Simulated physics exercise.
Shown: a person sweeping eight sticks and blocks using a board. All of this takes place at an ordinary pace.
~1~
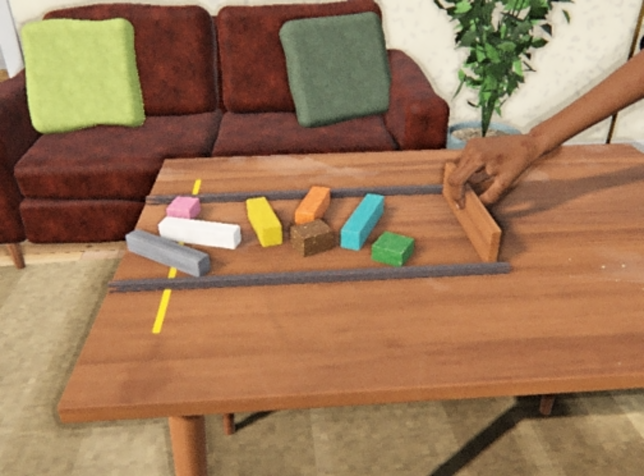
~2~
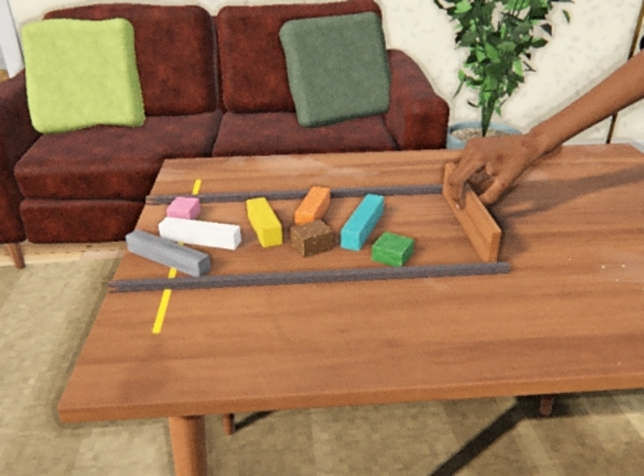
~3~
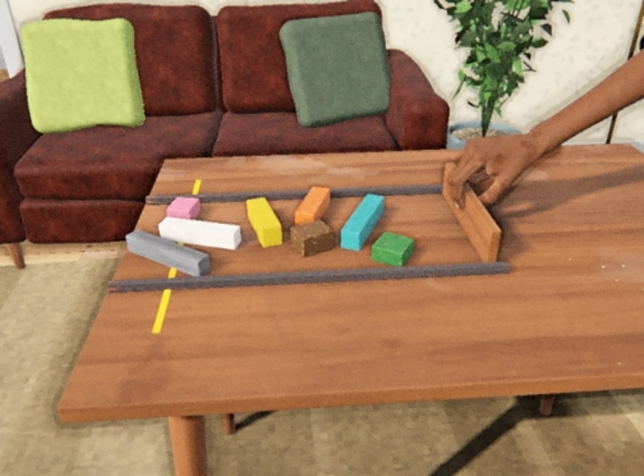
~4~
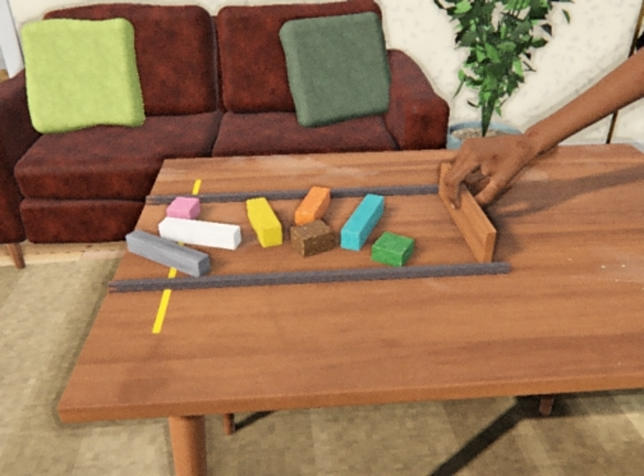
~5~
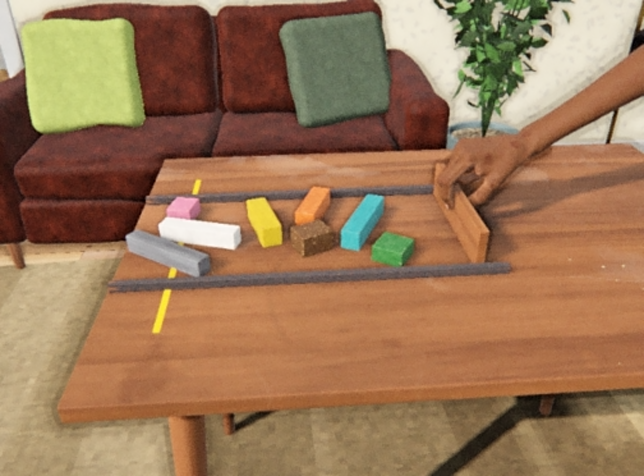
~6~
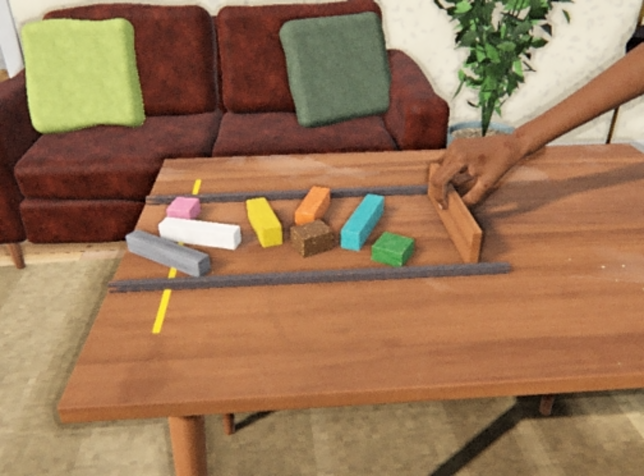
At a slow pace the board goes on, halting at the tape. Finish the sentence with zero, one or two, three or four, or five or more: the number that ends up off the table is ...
The number that ends up off the table is three or four.
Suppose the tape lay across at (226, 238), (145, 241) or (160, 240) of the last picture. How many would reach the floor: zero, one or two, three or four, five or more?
The three counts come out as one to two, five or over and 5 or more.
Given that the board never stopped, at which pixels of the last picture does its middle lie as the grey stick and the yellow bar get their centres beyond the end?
The middle is at (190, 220) when it's the grey stick, and at (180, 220) when it's the yellow bar.
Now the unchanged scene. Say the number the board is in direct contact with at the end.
It ends up touching 2.
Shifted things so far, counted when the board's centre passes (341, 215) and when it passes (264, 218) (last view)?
One spot: 5. Other spot: 6.
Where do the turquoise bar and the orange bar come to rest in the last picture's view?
Turquoise bar at (172, 232), orange bar at (161, 211).
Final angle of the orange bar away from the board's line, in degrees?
The angle is about 10 degrees.
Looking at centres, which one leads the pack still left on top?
The yellow bar is the one.
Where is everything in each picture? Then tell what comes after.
Grey stick (167, 253); pink block (184, 210); white bar (200, 233); board (468, 210); tape (182, 239), in the first picture.
Pink block (184, 210); turquoise bar (364, 221), in the second picture.
White bar (200, 233); orange bar (314, 208), in the third picture.
Grey stick (167, 253); green block (393, 250), in the fourth picture.
Pink block (184, 210); board (458, 210), in the fifth picture.
Grey stick (167, 253); pink block (184, 210); white bar (200, 233); board (451, 211); tape (182, 239), in the sixth picture.
Early on, none off yet; grey stick at rest near (167, 253); pink block at rest near (184, 210); white bar at rest near (200, 233).
Finally, the number that fall off is three or four; lost, white bar, pink block and grey stick.
